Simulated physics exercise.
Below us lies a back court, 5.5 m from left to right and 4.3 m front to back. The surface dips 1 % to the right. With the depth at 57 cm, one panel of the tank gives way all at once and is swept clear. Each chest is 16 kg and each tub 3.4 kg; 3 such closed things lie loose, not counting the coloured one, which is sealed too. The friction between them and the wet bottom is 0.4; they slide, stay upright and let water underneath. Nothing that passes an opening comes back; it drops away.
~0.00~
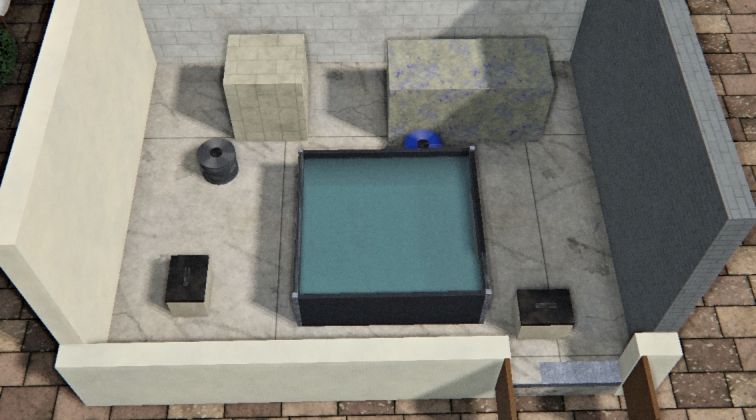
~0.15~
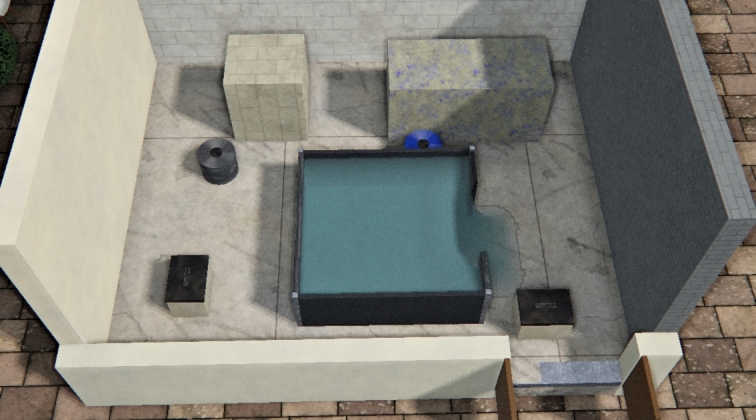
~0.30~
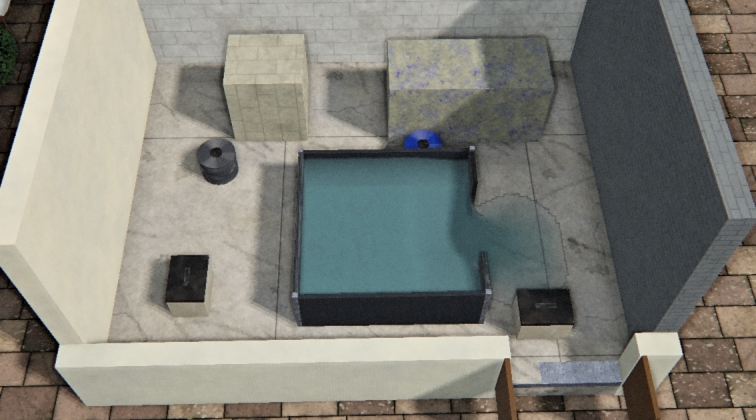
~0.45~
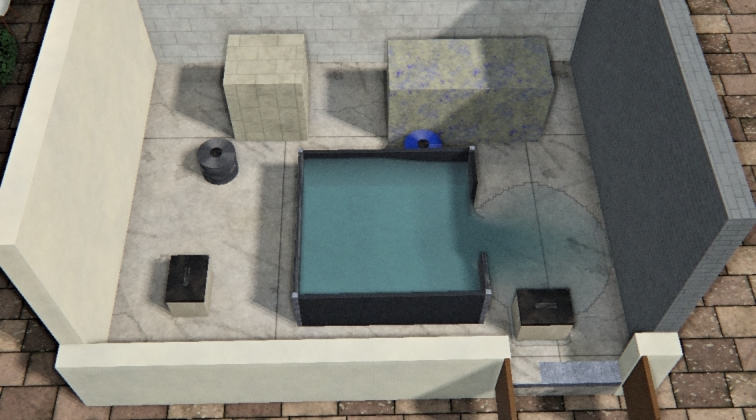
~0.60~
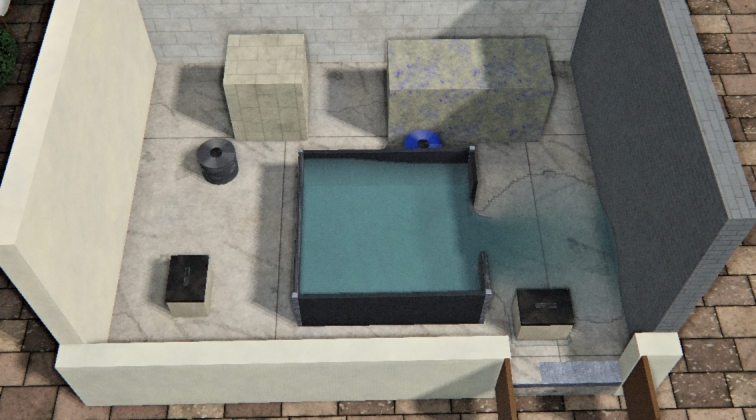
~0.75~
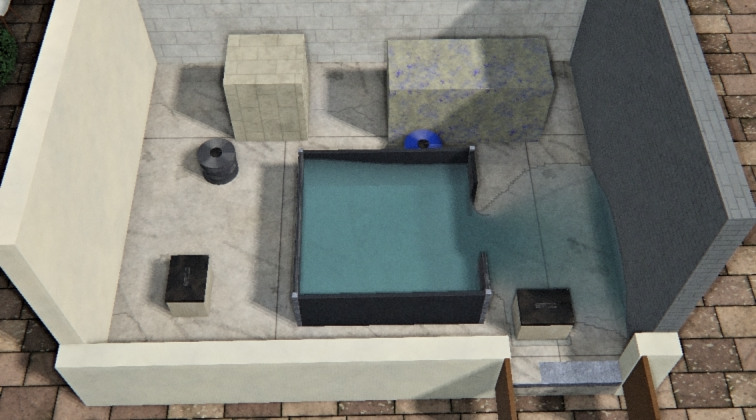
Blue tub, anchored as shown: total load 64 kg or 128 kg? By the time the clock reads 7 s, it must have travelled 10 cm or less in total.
The small load gets by.
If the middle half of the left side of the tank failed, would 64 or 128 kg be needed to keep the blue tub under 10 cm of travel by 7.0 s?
Then the smaller load will do.
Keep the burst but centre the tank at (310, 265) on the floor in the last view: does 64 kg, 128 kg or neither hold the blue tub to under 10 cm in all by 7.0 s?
Then, in short, the light one works.
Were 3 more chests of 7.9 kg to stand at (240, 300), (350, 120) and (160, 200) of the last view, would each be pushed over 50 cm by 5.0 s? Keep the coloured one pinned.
In that order: Not as far, then not as far, then not as far.
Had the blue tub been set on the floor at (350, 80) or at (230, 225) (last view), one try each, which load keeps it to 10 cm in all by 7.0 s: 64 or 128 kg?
First spot: Light mass works; second spot: Light mass works.
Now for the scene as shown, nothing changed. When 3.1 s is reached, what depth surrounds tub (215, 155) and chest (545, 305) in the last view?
Some 0 cm at the first, some 7 cm at the second.
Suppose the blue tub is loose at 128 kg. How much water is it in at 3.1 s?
About 5 cm.
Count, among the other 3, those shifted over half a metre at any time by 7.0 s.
That comes to 0.
After 1.4 s the blue tub would be 0 cm from its start with 64 kg and 0 cm from its start with 128 kg; 0 cm of water round it then.
After 3.1 s the blue tub would be 0 cm from its start with 64 kg and 0 cm from its start with 128 kg; 5 cm of water round it then.
After 4.9 s the blue tub would be 0 cm from its start with 64 kg and 0 cm from its start with 128 kg; 6 cm of water round it then.
After 7.0 s the blue tub would be 0 cm from its start with 64 kg and 0 cm from its start with 128 kg; 7 cm of water round it then.
